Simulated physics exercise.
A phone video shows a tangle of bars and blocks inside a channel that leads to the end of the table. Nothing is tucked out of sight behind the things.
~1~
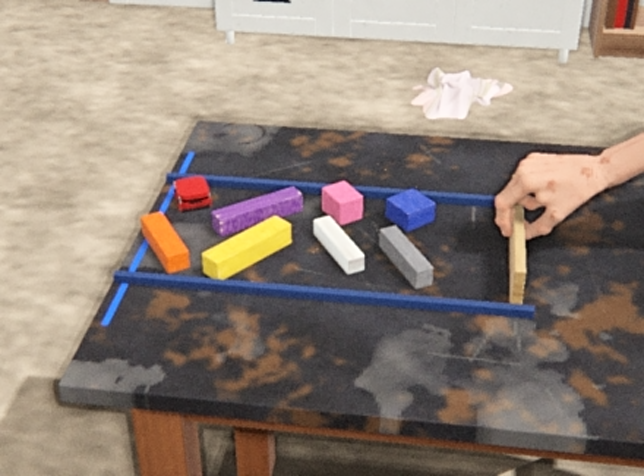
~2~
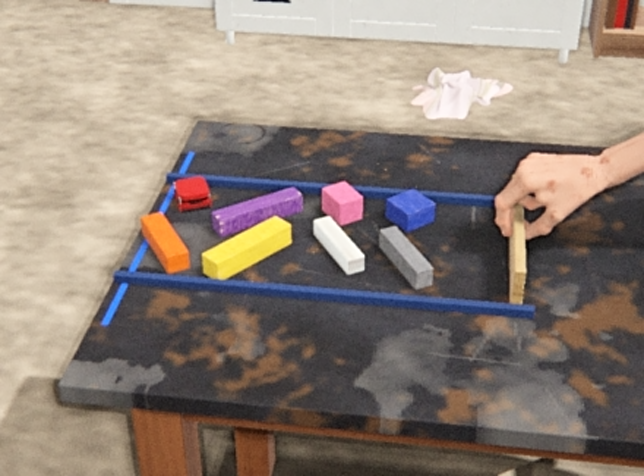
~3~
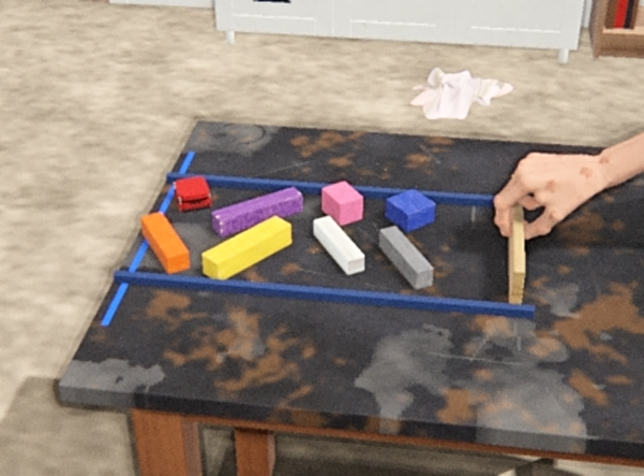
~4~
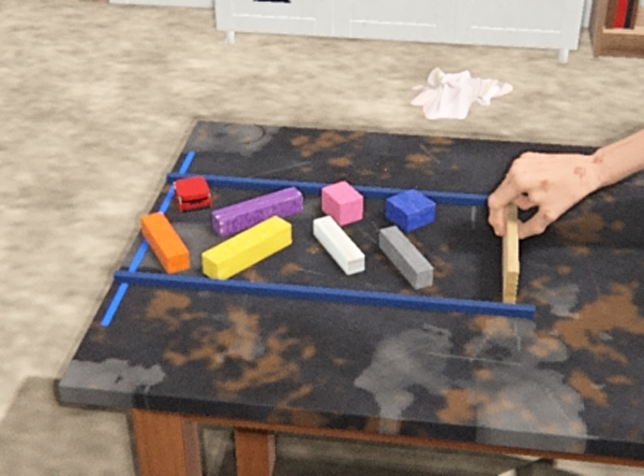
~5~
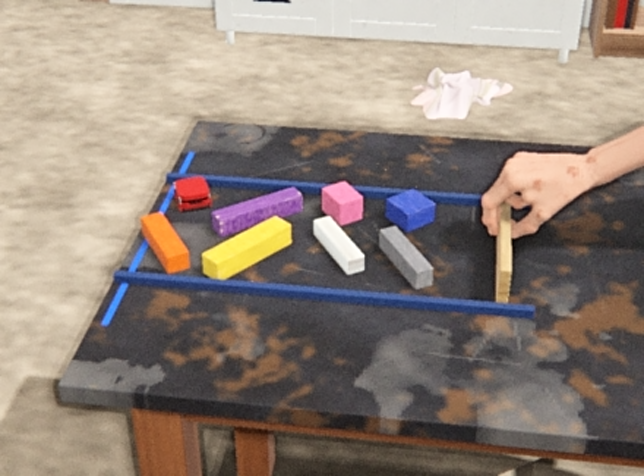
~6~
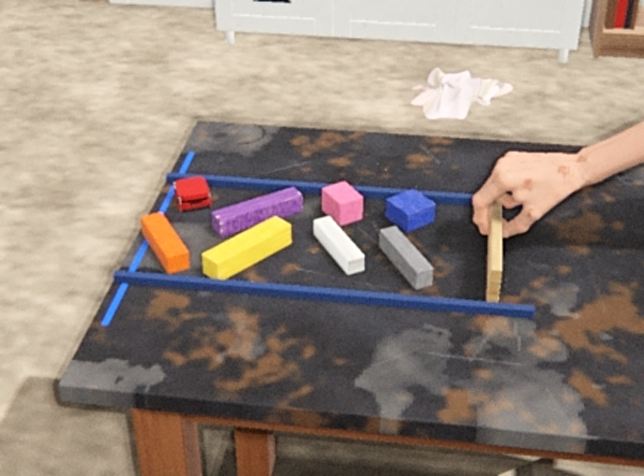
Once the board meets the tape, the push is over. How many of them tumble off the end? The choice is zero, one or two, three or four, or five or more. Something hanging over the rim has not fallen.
Most likely, upwards of four will tumble down.
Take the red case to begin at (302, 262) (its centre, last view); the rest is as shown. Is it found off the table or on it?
In the end it falls away.
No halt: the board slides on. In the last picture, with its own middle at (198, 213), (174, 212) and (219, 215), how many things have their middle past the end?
3, 5 and 2.
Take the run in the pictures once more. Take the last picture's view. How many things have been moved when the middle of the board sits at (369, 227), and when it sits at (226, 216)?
Tally: First 4; then 8.
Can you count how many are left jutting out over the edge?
I count 1 overhanging.
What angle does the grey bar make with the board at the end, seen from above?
Some 0 degrees.
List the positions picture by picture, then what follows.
Orange bar (165, 242); red case (192, 195); purple bar (258, 211); board (517, 238); tape (154, 228), in the first picture.
Red case (192, 195); board (517, 238), in the second picture.
Purple bar (258, 211); grey bar (405, 257), in the third picture.
Orange bar (165, 242); pink block (342, 204), in the fourth picture.
Red case (192, 195); yellow bar (248, 249), in the fifth picture.
Orange bar (165, 242); red case (192, 195); purple bar (258, 211); board (495, 236); tape (154, 228), in the sixth picture.
A little later, none off yet; orange bar at rest near (165, 242); red case at rest near (192, 195); purple bar shifted a little near (245, 211).
When it is over, the number that fall off is five or more; down, blue block, white stick, pink block, yellow bar, purple bar, red case and orange bar.
